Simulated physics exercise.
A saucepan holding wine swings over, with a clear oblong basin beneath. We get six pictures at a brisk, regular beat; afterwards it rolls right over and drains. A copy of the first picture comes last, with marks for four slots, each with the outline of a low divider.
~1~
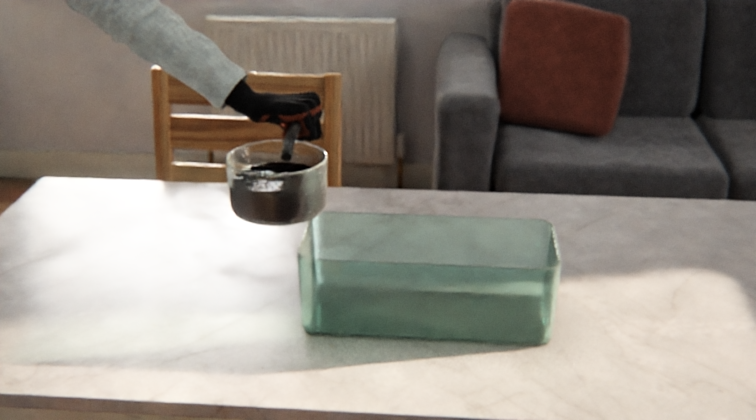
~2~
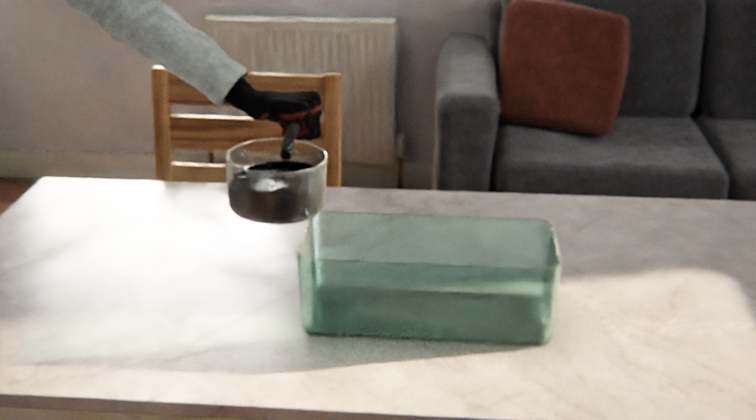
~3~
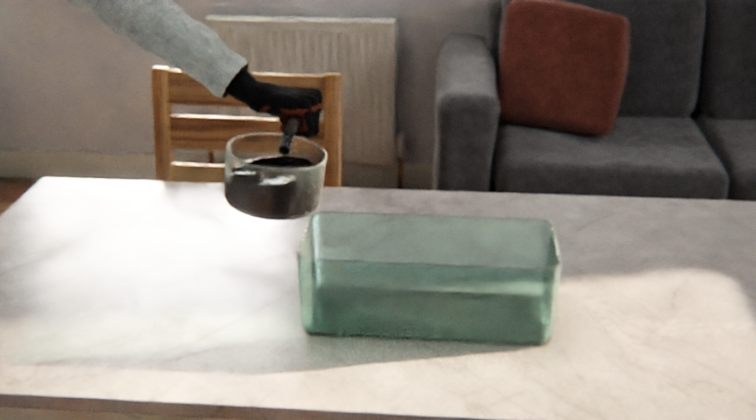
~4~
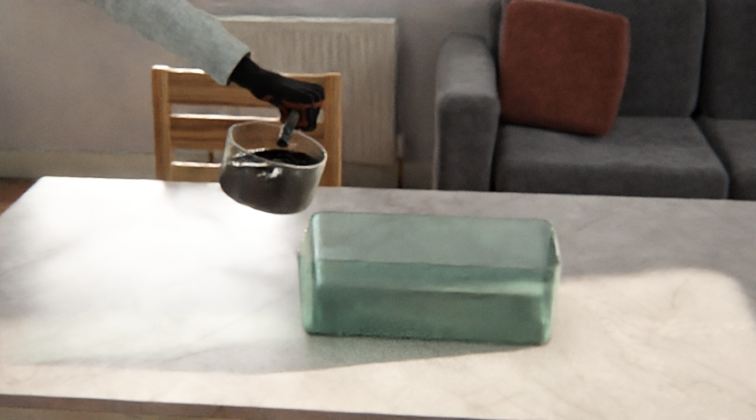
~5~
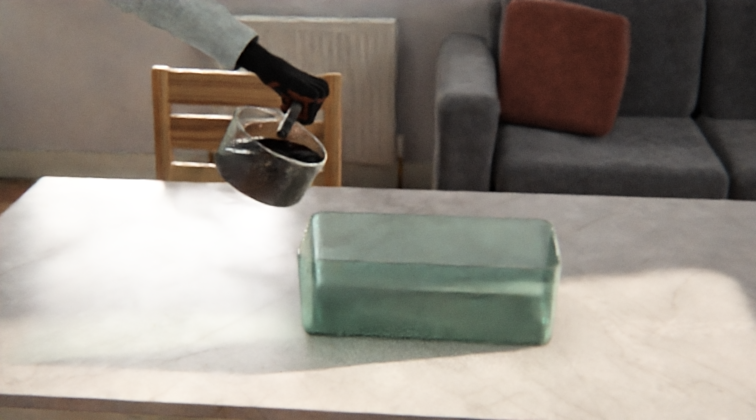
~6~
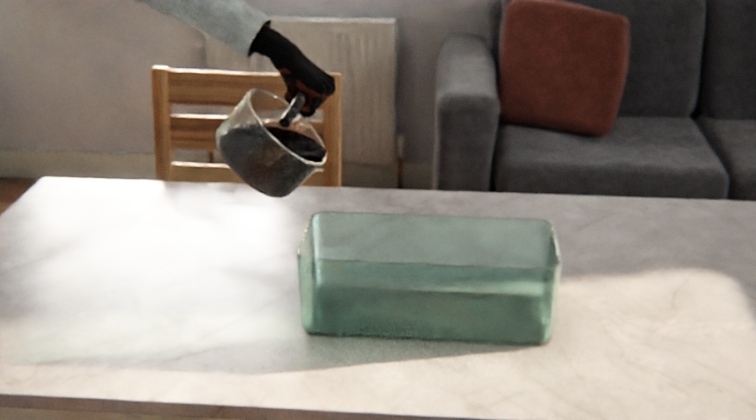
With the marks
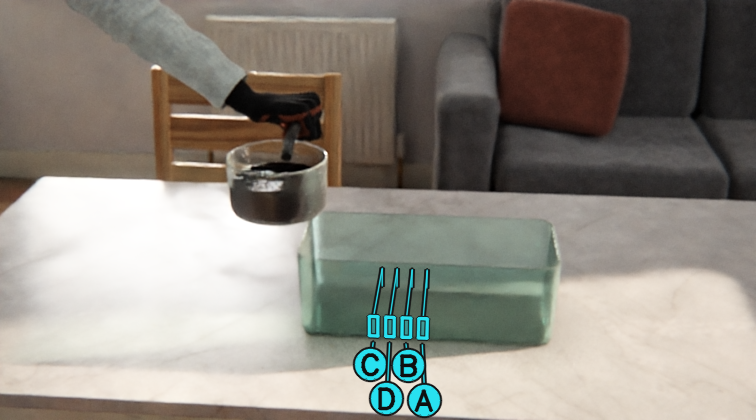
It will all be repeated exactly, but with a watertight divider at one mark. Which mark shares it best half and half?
The answer is position B.
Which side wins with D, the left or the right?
The right one.
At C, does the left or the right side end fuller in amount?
The right side.
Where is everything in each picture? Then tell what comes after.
Upright, lip at (324, 158); basin from (303, 330) to (552, 342); nothing has left yet, in the first picture.
Upright, lip at (324, 158); nothing has left yet, in the second picture.
Tipped about 8°, lip at (324, 158); nothing has left yet, in the third picture.
Tipped about 17°, lip at (324, 158); nothing has left yet, in the fourth picture.
Tipped about 29°, lip at (324, 158); nothing has left yet, in the fifth picture.
Tipped about 43°, lip at (324, 158); wine is over the lip, down to (324, 158), in the sixth picture.
In cyan, A at (422, 344); B at (405, 343); C at (373, 342); D at (389, 343).
With A, about 77 % ends left of the wall and 19 % right of it; 4 % is lost outside.
With B, about 51 % ends left of the wall and 48 % right of it.
With C, about 13 % ends left of the wall and 86 % right of it.
With D, about 18 % ends left of the wall and 80 % right of it.
